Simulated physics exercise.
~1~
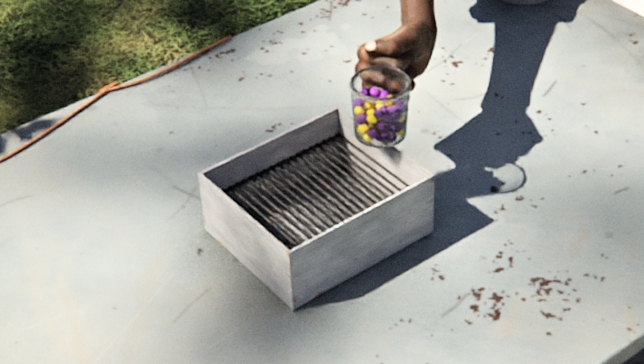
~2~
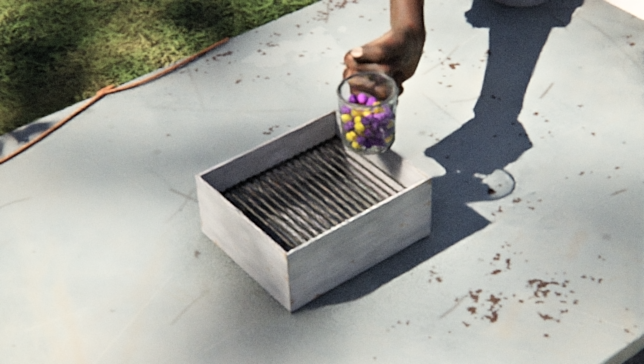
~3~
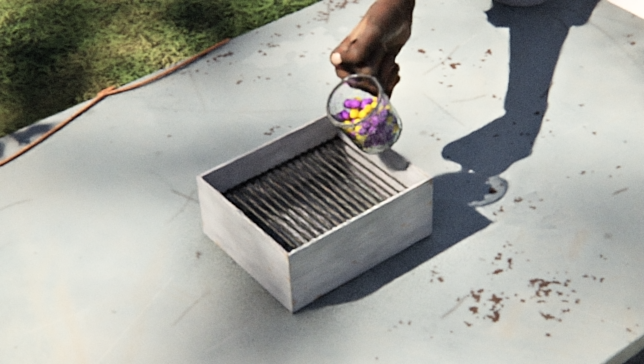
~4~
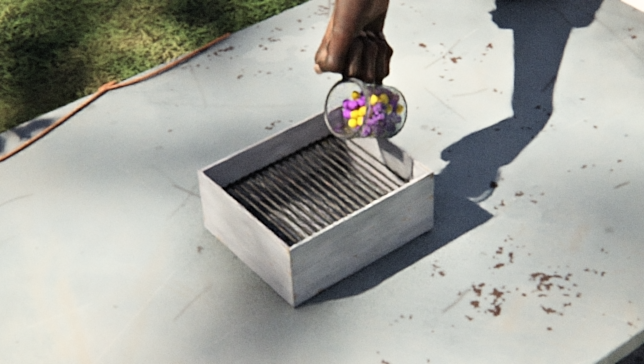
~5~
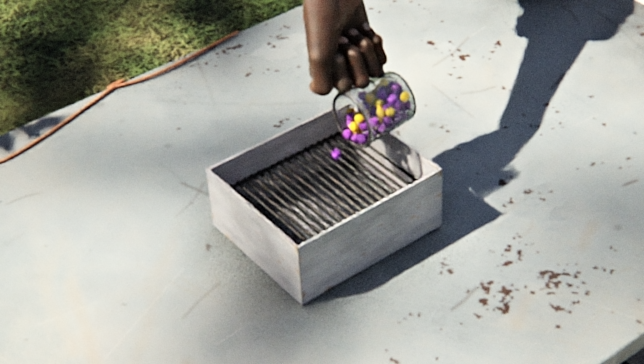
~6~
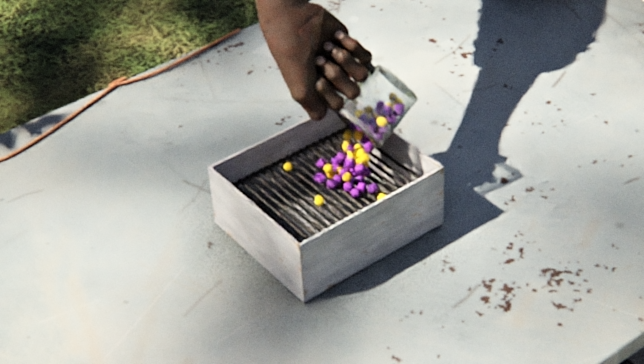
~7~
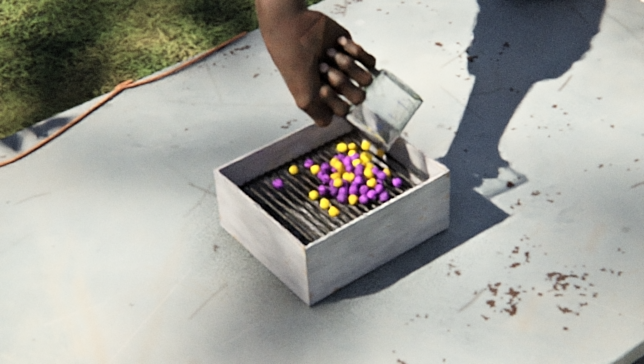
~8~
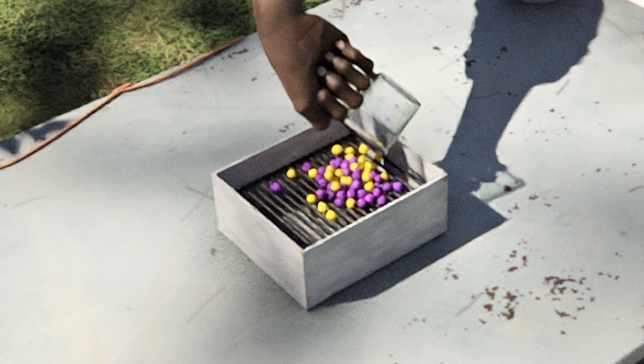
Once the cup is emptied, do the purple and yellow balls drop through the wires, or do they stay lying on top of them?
Both colours stay on top, with the purple and the yellow balls all held back by the wires.
